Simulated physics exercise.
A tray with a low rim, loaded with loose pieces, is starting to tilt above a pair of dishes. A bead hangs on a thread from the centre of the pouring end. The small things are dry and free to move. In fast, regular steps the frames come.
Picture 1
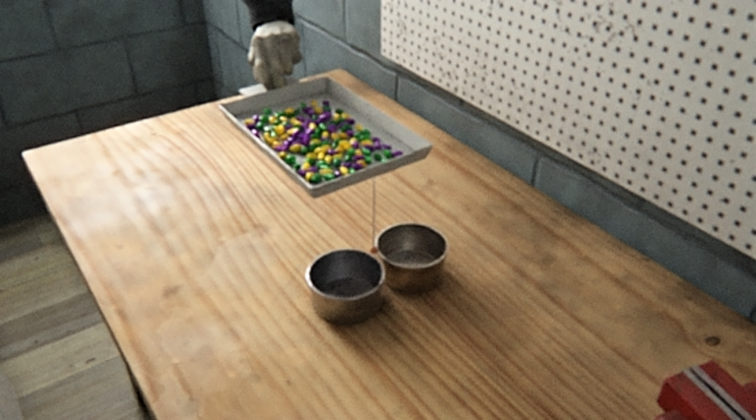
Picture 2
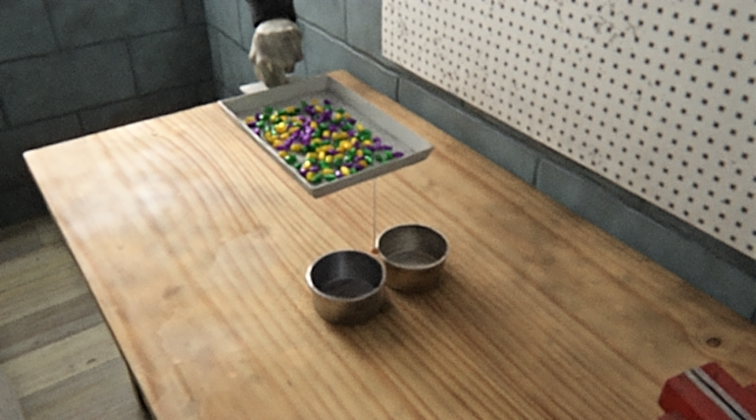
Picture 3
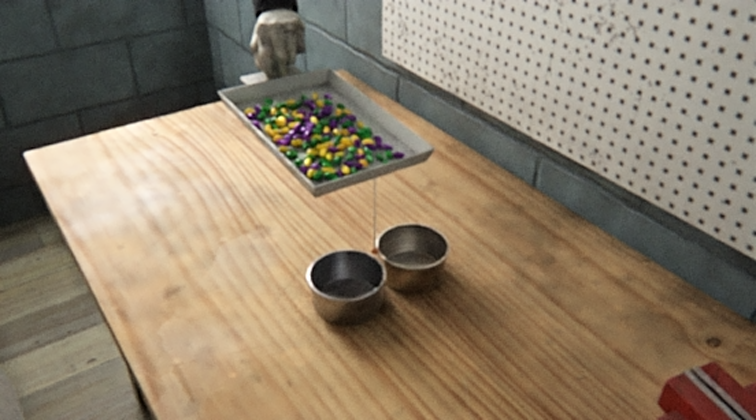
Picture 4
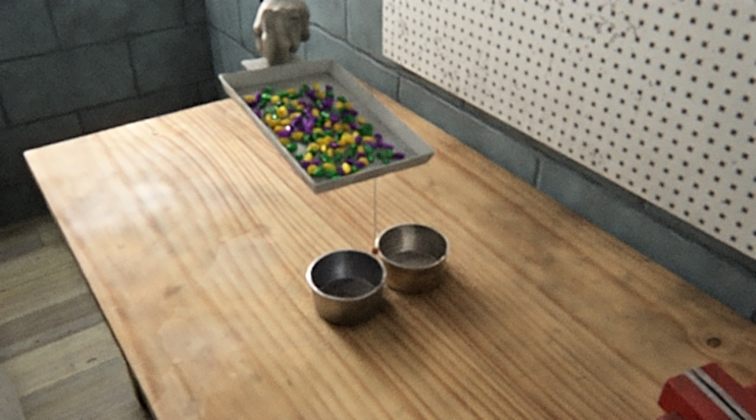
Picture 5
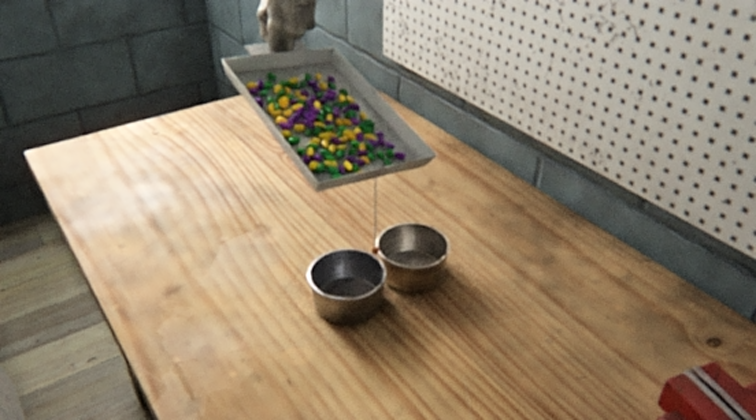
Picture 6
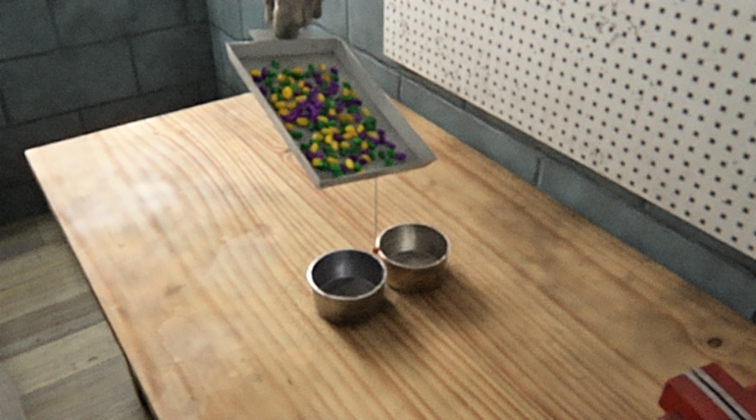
A gloved hand raised the far end of a metal tray of green, yellow and purple jelly beans, gradually tilting it above two small metal dishes on a wooden table while the beans stayed inside.
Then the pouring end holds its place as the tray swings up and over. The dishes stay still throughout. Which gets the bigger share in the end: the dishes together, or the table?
Caught: Above half.
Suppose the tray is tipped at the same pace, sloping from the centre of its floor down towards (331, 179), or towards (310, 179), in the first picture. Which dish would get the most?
The first try goes to the one on the left and the second to the one on the left.
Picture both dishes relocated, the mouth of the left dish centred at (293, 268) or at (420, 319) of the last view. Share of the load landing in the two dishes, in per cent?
Close to 0 in a hundred, then close to 0 in a hundred.
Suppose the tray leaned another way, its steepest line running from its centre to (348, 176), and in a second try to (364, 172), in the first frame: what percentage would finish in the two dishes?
Roughly 30 per cent, and 20 per cent.
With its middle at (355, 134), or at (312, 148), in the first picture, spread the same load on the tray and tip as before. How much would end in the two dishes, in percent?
Roughly 70 per cent, then roughly 70 per cent.
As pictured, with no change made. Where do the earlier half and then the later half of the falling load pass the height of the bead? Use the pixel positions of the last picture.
Roughly (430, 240) first, then roughly (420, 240).
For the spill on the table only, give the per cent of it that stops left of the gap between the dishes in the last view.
Share on the left: Near 0 %.
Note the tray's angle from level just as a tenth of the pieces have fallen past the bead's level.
The tilt then is about 85°.
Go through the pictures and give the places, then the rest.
Corners of the pouring end near (313, 184) and (426, 144), level; middle of the load near (315, 137), jelly beans; left dish near (367, 306); right dish near (433, 274); bead on its thread near (374, 250), in the first frame.
Corners of the pouring end near (314, 184) and (428, 146), level; middle of the load near (315, 137), in the second frame.
Corners of the pouring end near (316, 183) and (428, 147), tipped barely, lowest at the right corner; middle of the load near (316, 132), in the third frame.
Corners of the pouring end near (317, 181) and (430, 150), tipped a little, lowest at the right corner; middle of the load near (317, 125), in the fourth frame.
Corners of the pouring end near (320, 178) and (431, 153), tipped clearly, lowest at the right corner; middle of the load near (319, 118), in the fifth frame.
Corners of the pouring end near (322, 177) and (431, 156), tipped clearly, lowest at the right corner; middle of the load near (322, 112); left dish near (369, 306); right dish near (435, 274), in the sixth frame.
Shortly afterwards, tray tipped steeply; all but a few on the tray; only a few in the air.
Next, tray tipped past a quarter turn; a little on the tray; near half in the right dish; near a quarter outside both; near a quarter in the air.
Some moments later, tray tipped past a quarter turn; the bulk in the right dish; near a quarter outside both.
In the end, tray tipped past a quarter turn; none at all in the left dish; the bulk in the right dish; near a quarter outside both.
